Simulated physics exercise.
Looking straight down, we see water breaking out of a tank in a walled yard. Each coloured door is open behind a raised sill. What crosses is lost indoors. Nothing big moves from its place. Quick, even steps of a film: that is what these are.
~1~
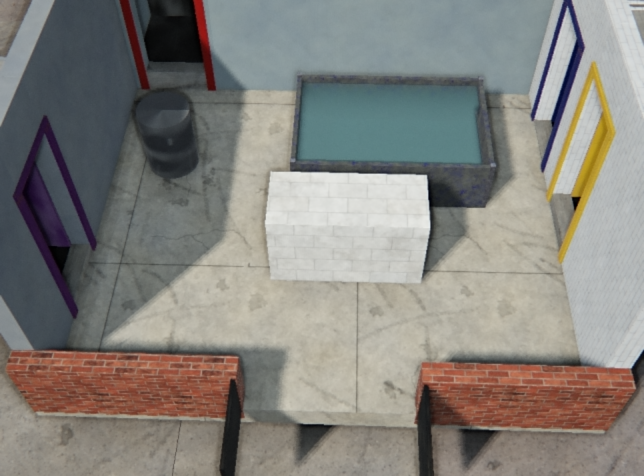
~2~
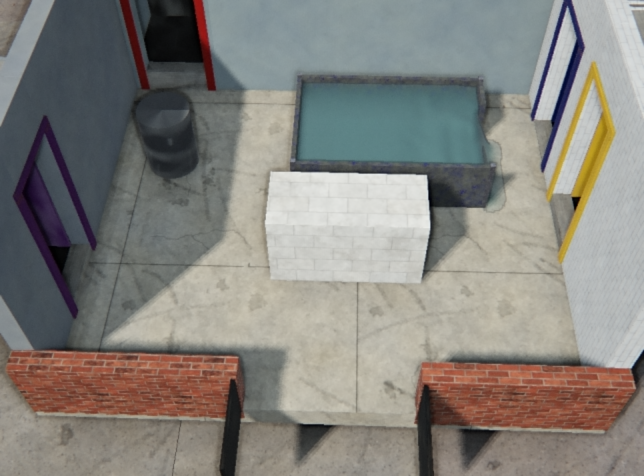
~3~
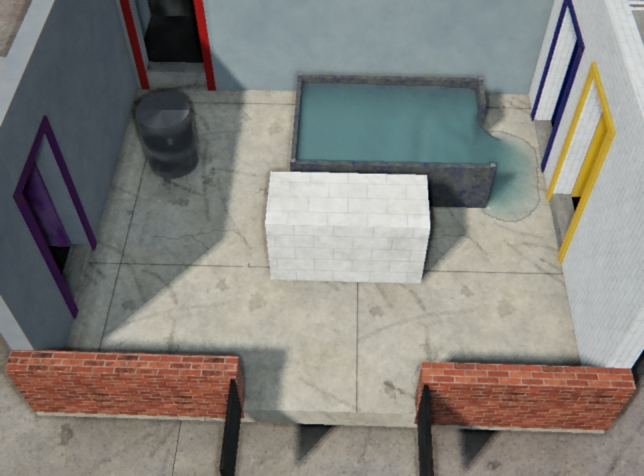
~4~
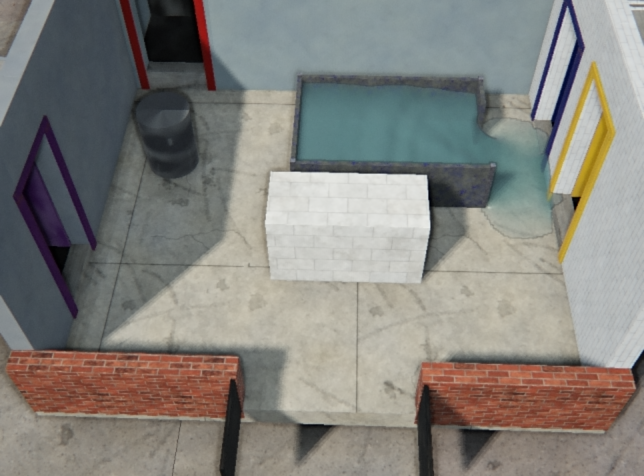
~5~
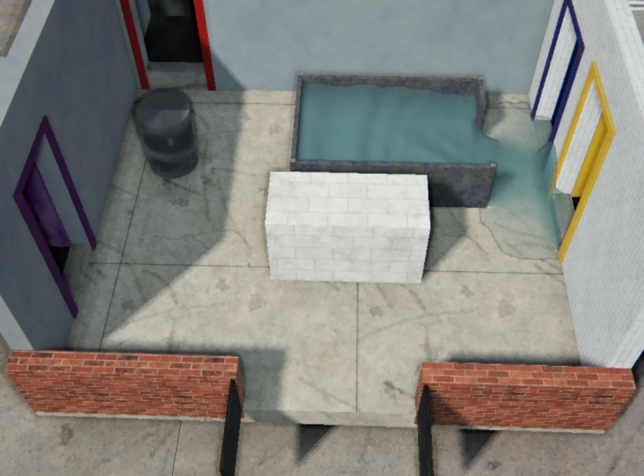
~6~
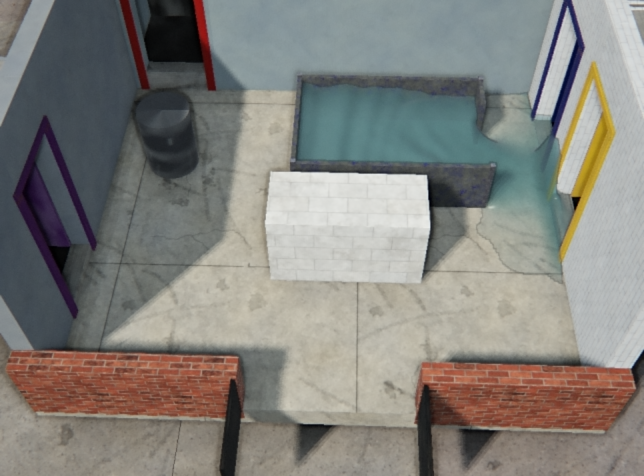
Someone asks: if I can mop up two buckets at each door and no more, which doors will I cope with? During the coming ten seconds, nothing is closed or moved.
The purple door: You will cope; the yellow door: Too much for you; the blue door: Too much for you; the red door: You will cope.
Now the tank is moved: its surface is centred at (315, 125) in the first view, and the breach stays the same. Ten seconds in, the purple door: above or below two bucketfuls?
As I see it, the purple door stays within the limit.
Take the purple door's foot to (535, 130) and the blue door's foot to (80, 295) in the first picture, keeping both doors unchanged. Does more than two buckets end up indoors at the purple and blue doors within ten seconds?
Purple is flooded, blue is flooded.
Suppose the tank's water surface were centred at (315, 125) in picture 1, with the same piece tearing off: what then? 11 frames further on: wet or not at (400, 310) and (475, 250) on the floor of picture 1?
The first spot is left dry and the second is inundated.
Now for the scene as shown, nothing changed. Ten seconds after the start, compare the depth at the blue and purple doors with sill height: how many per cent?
Close to 190 per cent for the first one and close to 70 per cent for the second.
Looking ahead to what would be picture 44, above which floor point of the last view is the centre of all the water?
I'd put it at around (357, 215).
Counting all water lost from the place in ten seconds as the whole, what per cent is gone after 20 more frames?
Estimated share: Close to 60 %.
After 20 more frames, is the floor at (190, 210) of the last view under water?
Answer: No water.
A moment on, water covers 15 % of the floor; the purple door not reached, the yellow door over two buckets in, the blue door far over two buckets in, the red door not reached.
Next, water covers 25 % of the floor; the purple door not reached, the yellow door far over two buckets in, the blue door far over two buckets in, the red door not reached.
Then, water covers 50 % of the floor; the purple door not reached, the yellow door far over two buckets in, the blue door far over two buckets in, the red door not reached.
Later, water covers 75 % of the floor; the purple door wet at the sill, nothing in, the yellow door far over two buckets in, the blue door far over two buckets in, the red door wet at the sill, nothing in.
In the end, water covers 95 % of the floor; the purple door wet at the sill, nothing in, the yellow door far over two buckets in, the blue door far over two buckets in, the red door wet at the sill, nothing in.
